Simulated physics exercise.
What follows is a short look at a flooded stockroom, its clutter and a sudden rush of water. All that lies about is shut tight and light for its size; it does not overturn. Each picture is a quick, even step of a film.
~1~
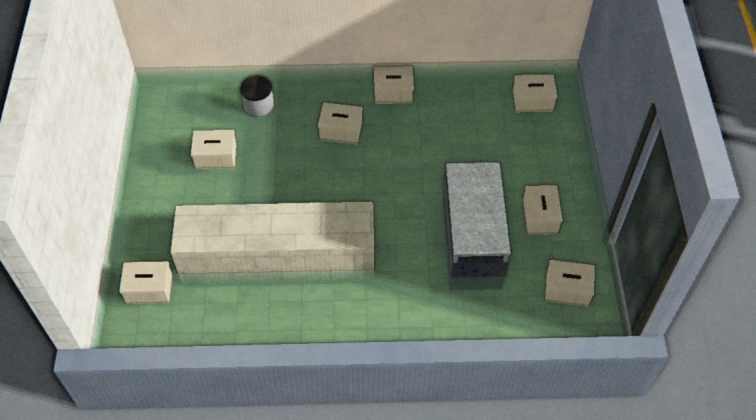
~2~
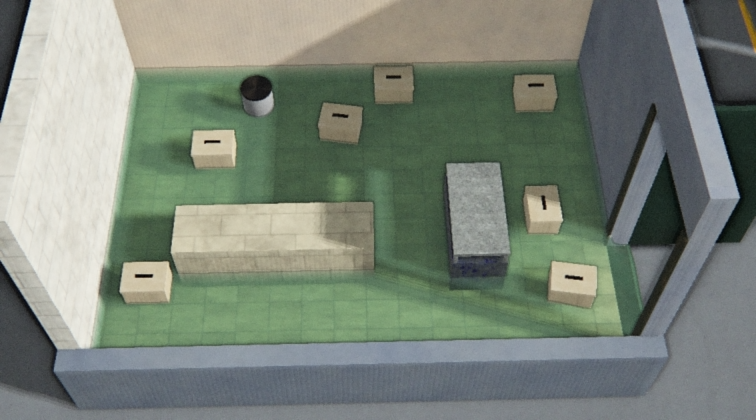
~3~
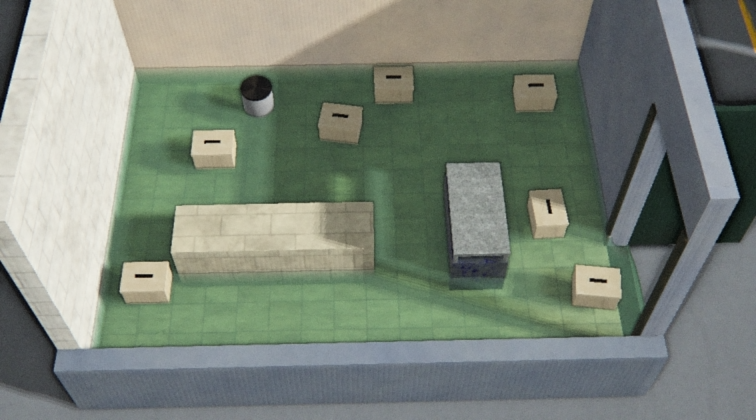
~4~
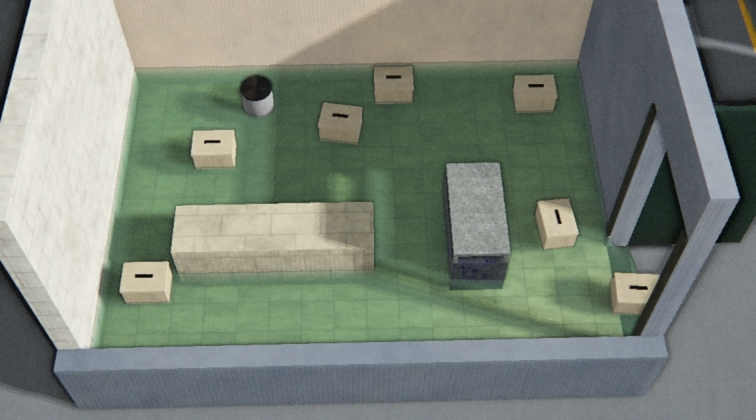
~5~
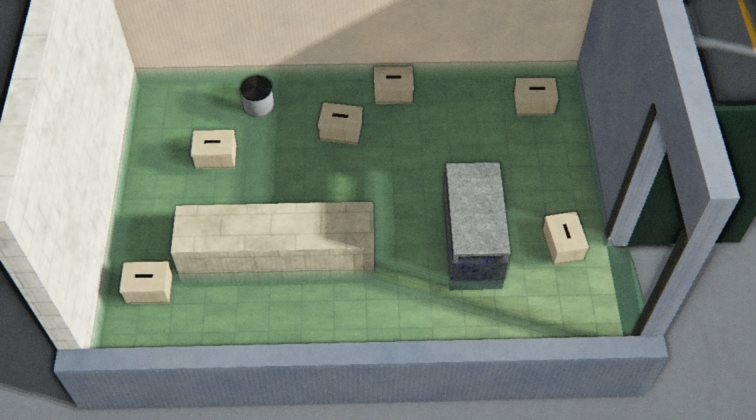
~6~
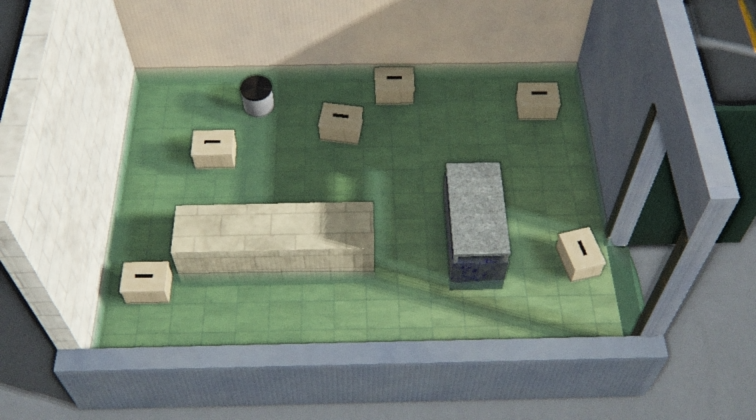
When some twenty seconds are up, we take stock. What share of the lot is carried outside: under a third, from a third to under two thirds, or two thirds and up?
It falls in the central third.
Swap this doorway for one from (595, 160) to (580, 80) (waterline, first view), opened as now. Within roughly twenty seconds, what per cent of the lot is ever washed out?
Close to 60 percent.
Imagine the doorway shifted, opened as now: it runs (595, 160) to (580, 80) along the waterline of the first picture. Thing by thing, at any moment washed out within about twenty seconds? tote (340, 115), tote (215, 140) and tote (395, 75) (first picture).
Outcome for each, in the order asked: Flushed / not flushed / flushed.
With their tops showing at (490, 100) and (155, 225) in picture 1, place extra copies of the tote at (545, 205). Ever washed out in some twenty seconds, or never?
As listed: Carried outside, inside.
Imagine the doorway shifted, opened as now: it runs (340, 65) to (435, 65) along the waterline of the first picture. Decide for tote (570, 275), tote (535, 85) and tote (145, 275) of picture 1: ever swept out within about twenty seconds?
Taking them one after another, held back, then flushed away, then held back.
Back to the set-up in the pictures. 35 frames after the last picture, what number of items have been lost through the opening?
The count is 3.
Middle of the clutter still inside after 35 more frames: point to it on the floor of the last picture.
Mean position: About (433, 218).
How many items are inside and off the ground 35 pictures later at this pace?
The answer is 5.
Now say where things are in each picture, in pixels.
A tote at (544, 203) floats; a tote at (536, 86), afloat; 0 of 8 have shifted, in the first frame.
A tote at (544, 203) floats; a tote at (536, 86), afloat; 0 of 8 have shifted, in the second frame.
A tote at (549, 207) floats, close to its start; a tote at (536, 86), afloat; 2 of 8 have shifted, in the third frame.
A tote at (558, 217) floats, close to its start; a tote at (536, 86) floats; 2 of 8 have shifted, in the fourth frame.
A tote at (567, 232), afloat, a stride from its start; a tote at (537, 89), afloat, close to its start; 2 of 8 have shifted, in the fifth frame.
A tote at (582, 248) floats, a stride from its start; a tote at (539, 94) floats, close to its start; 3 of 8 have shifted, in the sixth frame.
A moment on, 2 of 8 are out; 6 afloat.
Next, 3 of 8 are out; 5 afloat.
Later, 3 of 8 are out; 5 afloat.
In the end, 5 of 8 are out; 3 afloat.
